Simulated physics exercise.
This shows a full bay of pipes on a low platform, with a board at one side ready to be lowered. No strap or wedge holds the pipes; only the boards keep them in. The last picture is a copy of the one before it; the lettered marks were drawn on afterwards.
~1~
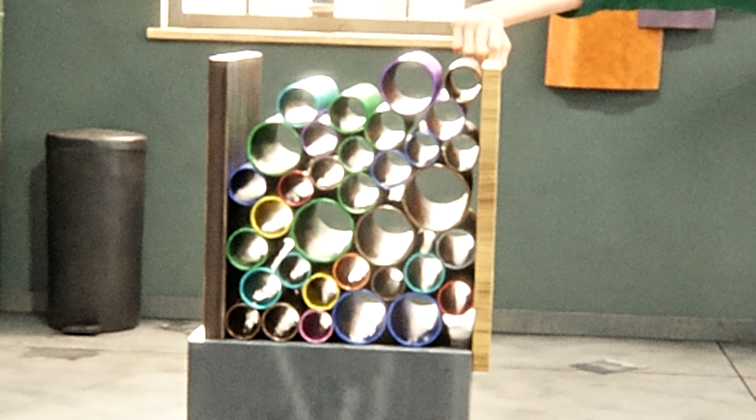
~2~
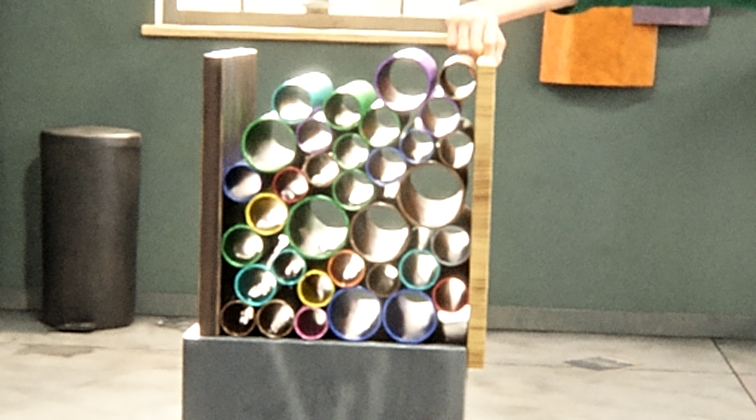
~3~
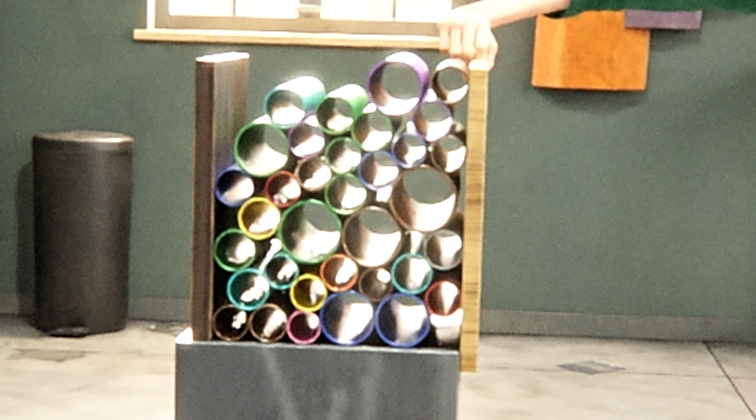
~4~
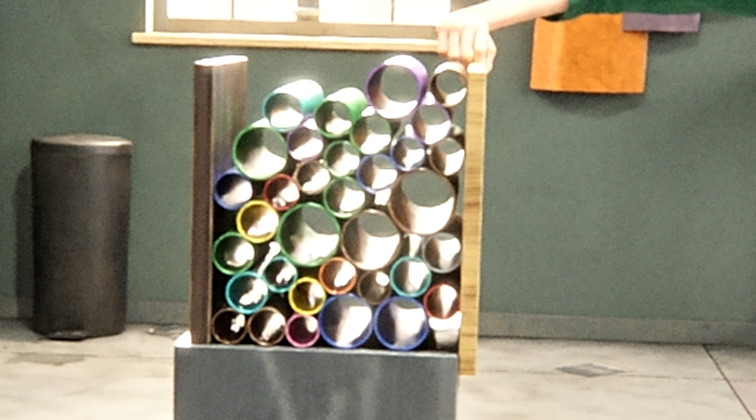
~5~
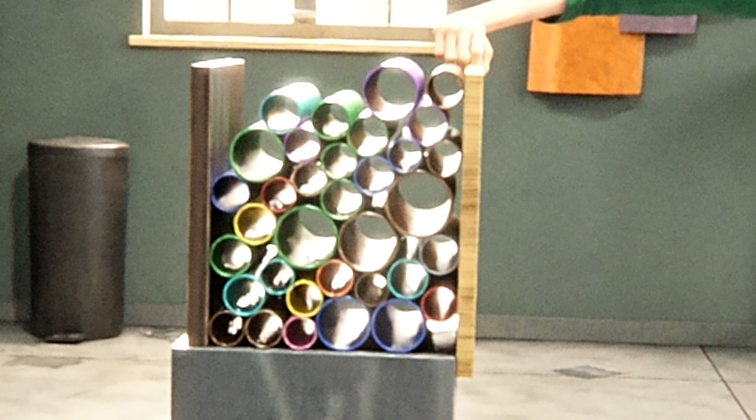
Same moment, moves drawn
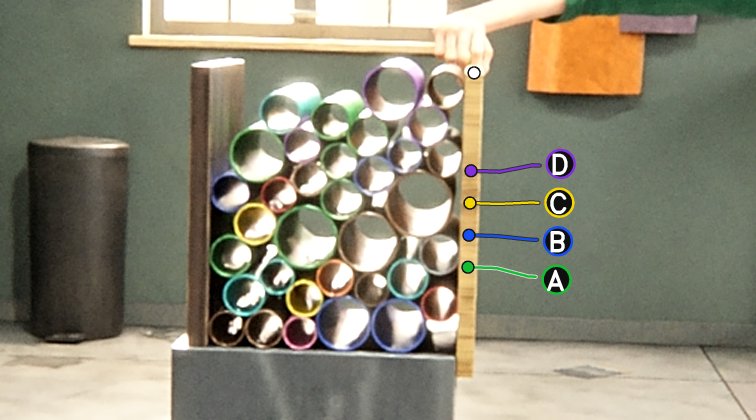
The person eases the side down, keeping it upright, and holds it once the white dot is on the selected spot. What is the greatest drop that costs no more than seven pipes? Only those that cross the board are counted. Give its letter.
Stop at A.
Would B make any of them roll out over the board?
Yes, at B.
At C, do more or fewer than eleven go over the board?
It loses fewer than eleven.
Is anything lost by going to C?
Yes.
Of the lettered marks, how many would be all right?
The number is four.
On the copy, A at (468, 267); B at (469, 235); C at (470, 203); D at (471, 171); the white dot at (474, 73).
On A. First, top of the board (463, 156).
Then, top of the board (460, 248).
Finally, top of the board (459, 266), six out over the board.
By contrast, B six out over the board; C three out over the board; D one out over the board.
